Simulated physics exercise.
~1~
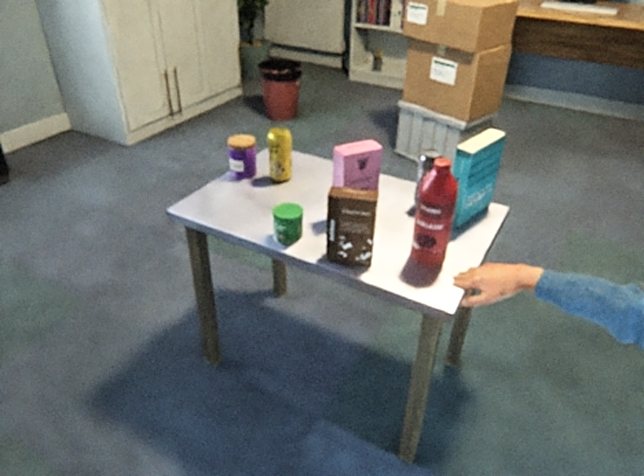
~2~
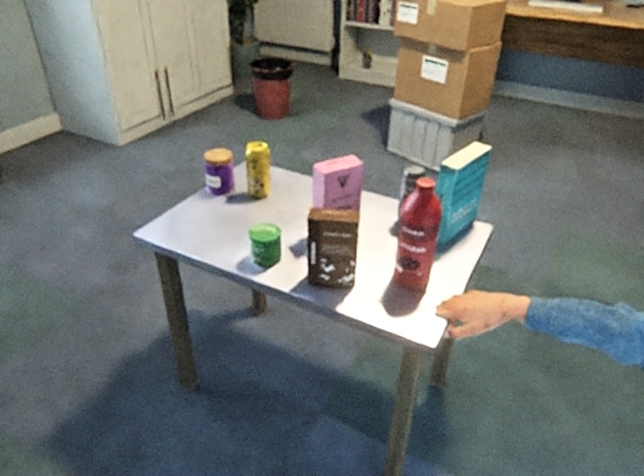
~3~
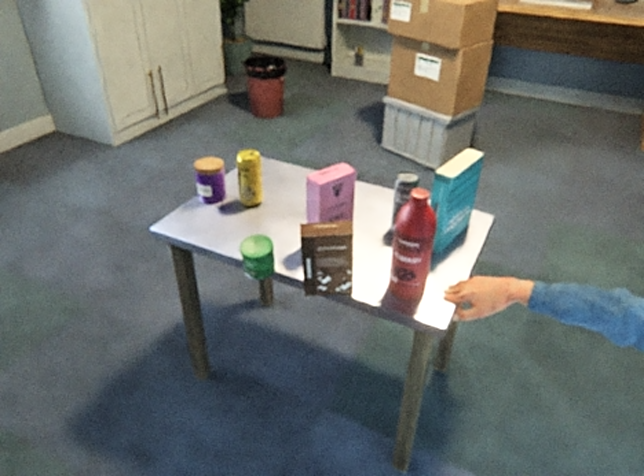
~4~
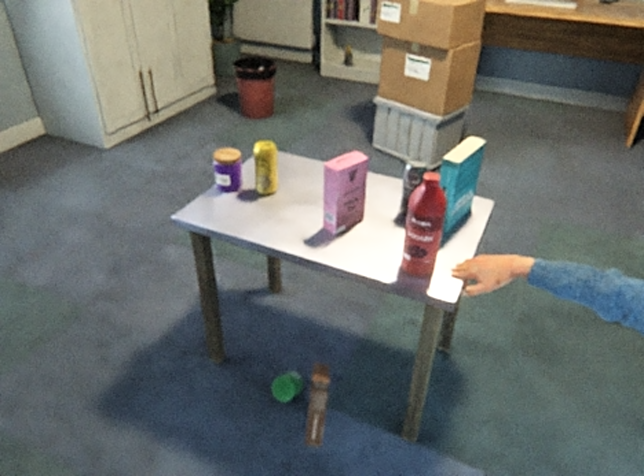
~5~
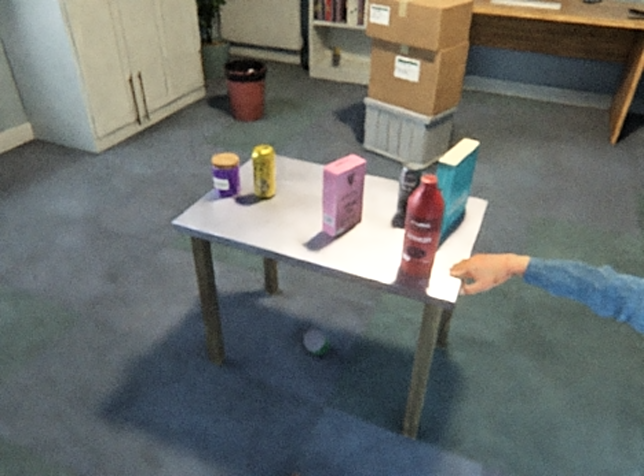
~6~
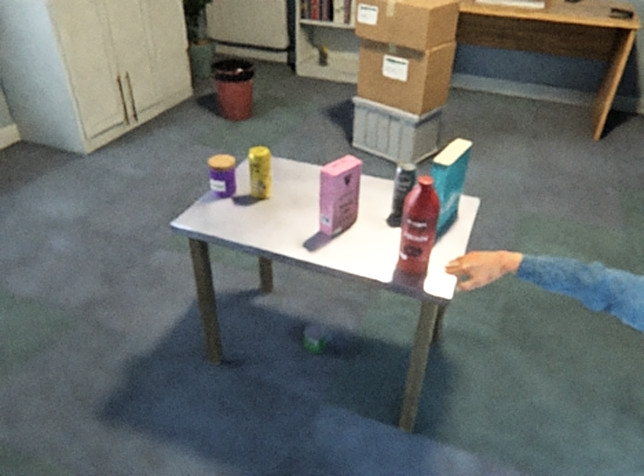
A light work table, gripped at its right corner by a blue-sleeved hand, stands on a blue-grey office floor, seen from slightly above by a camera drifting sideways. A purple jar and yellow can stand at the back left, a pink packet mid-table, a green tin and brown packet along the front, and a red bottle, grey can and turquoise book at the right. The table jerks towards the viewer, then back. The green tin and brown packet slip off the front edge and fall to the floor. The tin rolls beneath the table; the other six things remain upright on top.
